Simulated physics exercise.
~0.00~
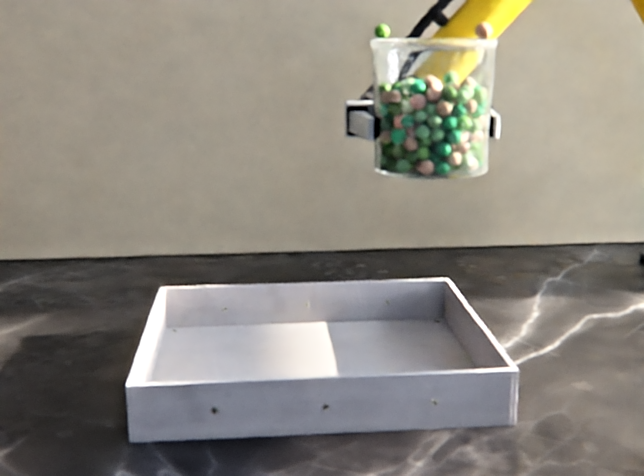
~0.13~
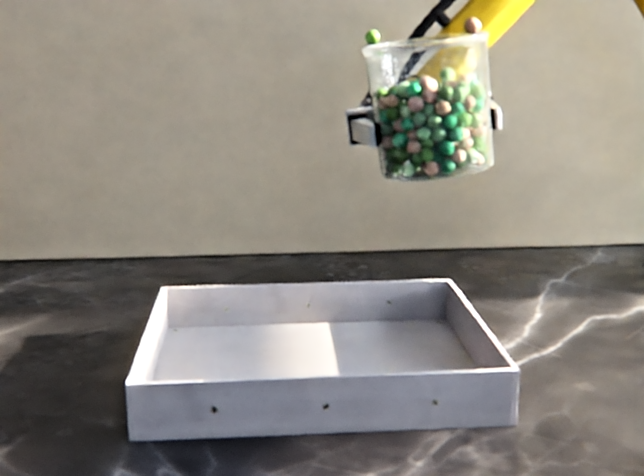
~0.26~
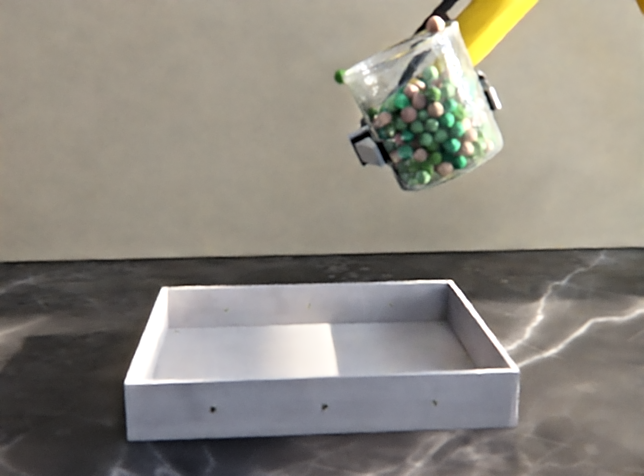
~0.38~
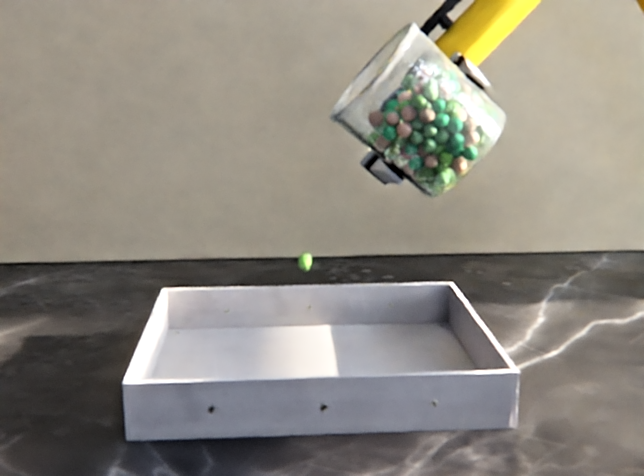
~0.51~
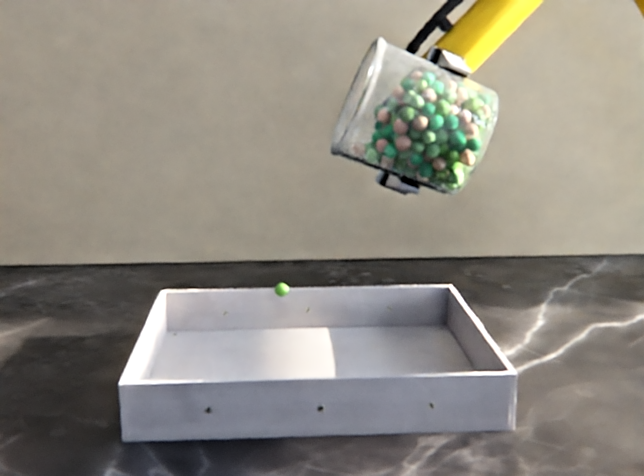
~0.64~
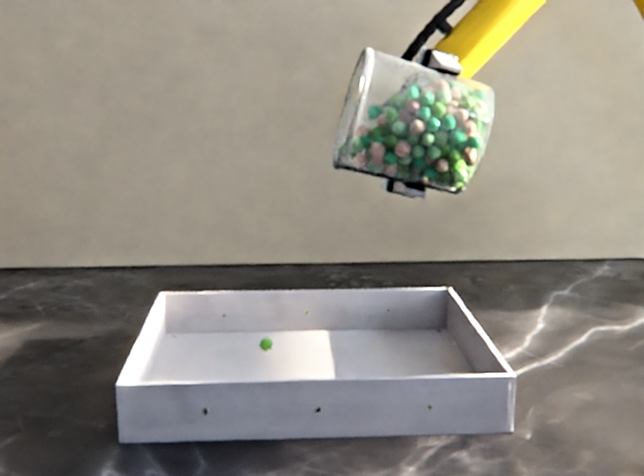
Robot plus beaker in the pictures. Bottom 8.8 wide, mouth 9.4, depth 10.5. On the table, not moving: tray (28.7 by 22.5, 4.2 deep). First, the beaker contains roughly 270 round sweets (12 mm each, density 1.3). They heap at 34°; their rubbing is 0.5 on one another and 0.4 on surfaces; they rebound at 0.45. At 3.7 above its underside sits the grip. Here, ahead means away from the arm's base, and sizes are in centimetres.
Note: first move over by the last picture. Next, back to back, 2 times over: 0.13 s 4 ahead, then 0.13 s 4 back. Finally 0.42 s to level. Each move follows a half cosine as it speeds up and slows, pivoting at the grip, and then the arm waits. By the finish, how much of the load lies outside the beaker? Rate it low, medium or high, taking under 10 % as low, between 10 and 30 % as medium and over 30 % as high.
Rating: High.
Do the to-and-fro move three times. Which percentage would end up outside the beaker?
About 50 per cent in that case.
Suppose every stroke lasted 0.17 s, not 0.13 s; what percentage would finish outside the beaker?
Roughly 25 percent would.
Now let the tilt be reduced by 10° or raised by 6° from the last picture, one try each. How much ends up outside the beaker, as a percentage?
First try around 20 %, second around 60 %.
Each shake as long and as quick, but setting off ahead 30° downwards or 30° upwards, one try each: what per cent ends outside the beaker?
First try about 25 %, second try about 50 %.
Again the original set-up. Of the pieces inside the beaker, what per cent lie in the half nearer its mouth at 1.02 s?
45 per cent.
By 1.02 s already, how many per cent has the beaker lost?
Some 25 per cent.
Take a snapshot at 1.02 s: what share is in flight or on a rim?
Logged share: Close to 3 per cent.
By 1.02 s, tilted 75° forward, highest piece 23 above the table; 208 in the beaker, 54 in the tray, 7 in flight or on a rim.
By 1.39 s, tilted 31° forward, highest piece 26 above the table; 153 in the beaker, 110 in the tray, 1 on the table or floor, 5 in flight or on a rim.
By 1.78 s, level, highest piece 24 above the table; 153 in the beaker, 115 in the tray, 1 on the table or floor.
By 2.83 s, level, highest piece 24 above the table; 153 in the beaker, 115 in the tray, 1 on the table or floor.
Final count, 153 in the beaker, 115 in the tray, 1 on the table or floor. That is 43 % outside the beaker.
